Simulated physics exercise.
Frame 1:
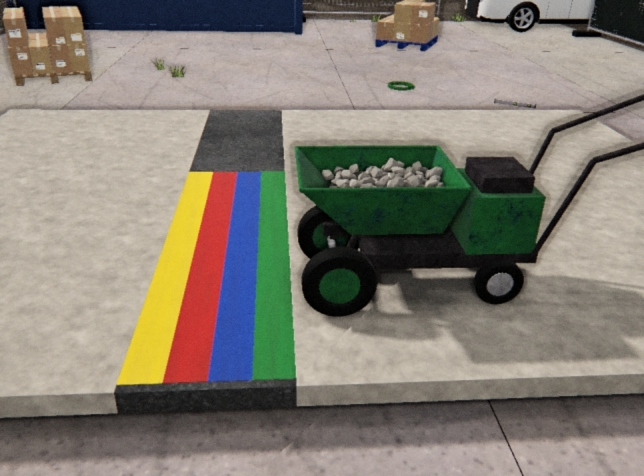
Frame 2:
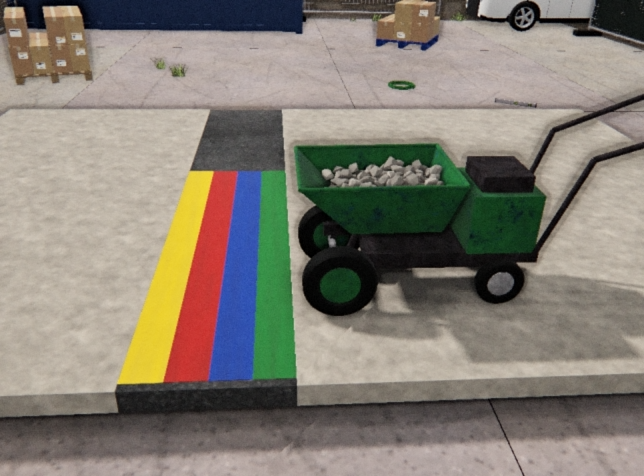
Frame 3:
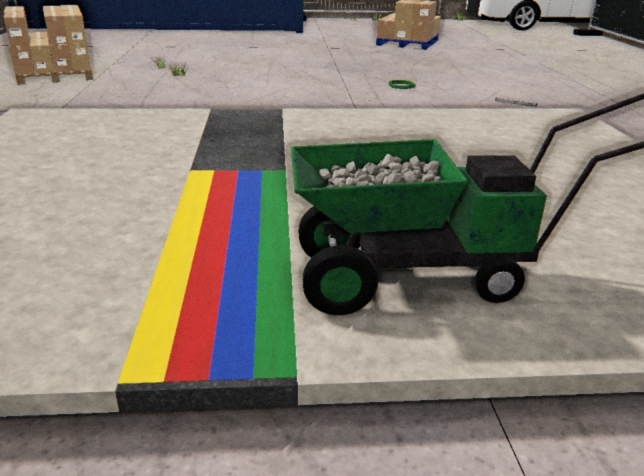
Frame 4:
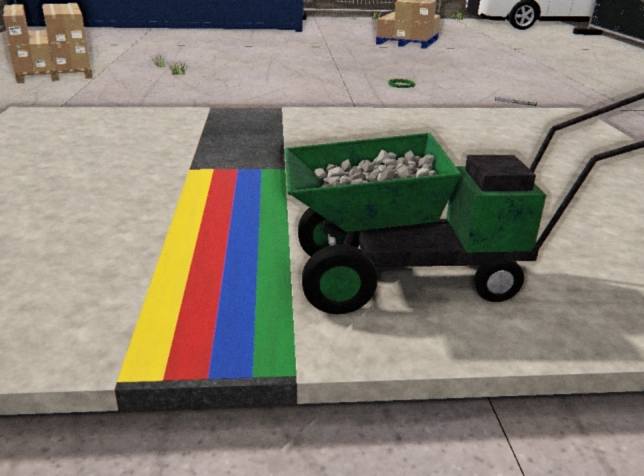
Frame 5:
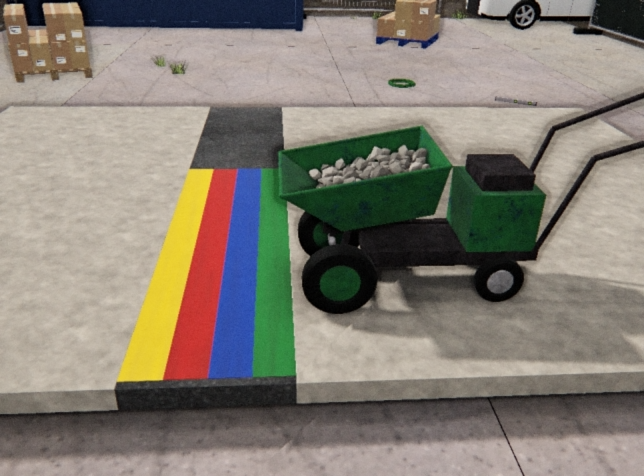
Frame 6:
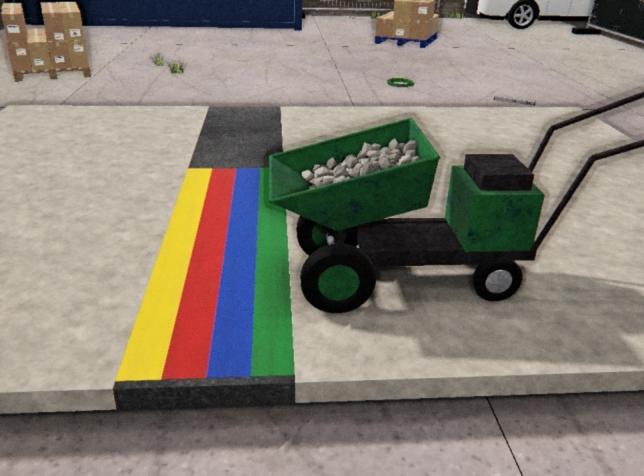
At first, a green powered barrow loaded with broken stones sits still on a pale pad, its skip level, just right of yellow, red, blue and green stripes. Then the skip slowly tilts toward the left, its front lip moving out over the green stripe while the stones stay inside.
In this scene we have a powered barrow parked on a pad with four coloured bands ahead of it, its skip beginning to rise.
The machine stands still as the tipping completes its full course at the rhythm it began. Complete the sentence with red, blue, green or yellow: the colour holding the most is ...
The colour holding the most is red.
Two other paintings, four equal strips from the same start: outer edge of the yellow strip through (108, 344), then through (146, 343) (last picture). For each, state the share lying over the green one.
Near 0 in a hundred and near 0 in a hundred.
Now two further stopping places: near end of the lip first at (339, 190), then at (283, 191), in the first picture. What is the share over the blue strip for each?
Roughly 40 per cent, then roughly 0 per cent.
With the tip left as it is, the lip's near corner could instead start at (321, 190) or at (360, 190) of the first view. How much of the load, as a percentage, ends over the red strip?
The shares come out close to 30 and 20 per cent, in that order.
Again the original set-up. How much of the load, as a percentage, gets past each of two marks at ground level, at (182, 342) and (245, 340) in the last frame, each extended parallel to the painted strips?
Close to 50 per cent, then close to 100 per cent.
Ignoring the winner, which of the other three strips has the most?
Yellow.
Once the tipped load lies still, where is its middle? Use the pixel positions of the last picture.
I'd put the middle somewhere around (193, 281).
Just after the last frame, skip tipped steeply; every one in the skip.
A moment on, skip tipped steeply; the larger part in the skip; just a few over the blue strip; about a tenth over the red strip; just a few over the yellow strip.
Further on, skip tipped right over; about a tenth in the skip; about a tenth over the blue strip; roughly a third over the red strip; roughly a quarter over the yellow strip; about a tenth off the paint.
When it is over, skip tipped right over; about a tenth in the skip; not one over the green strip; about a tenth over the blue strip; roughly a third over the red strip; roughly a quarter over the yellow strip; about a tenth off the paint.
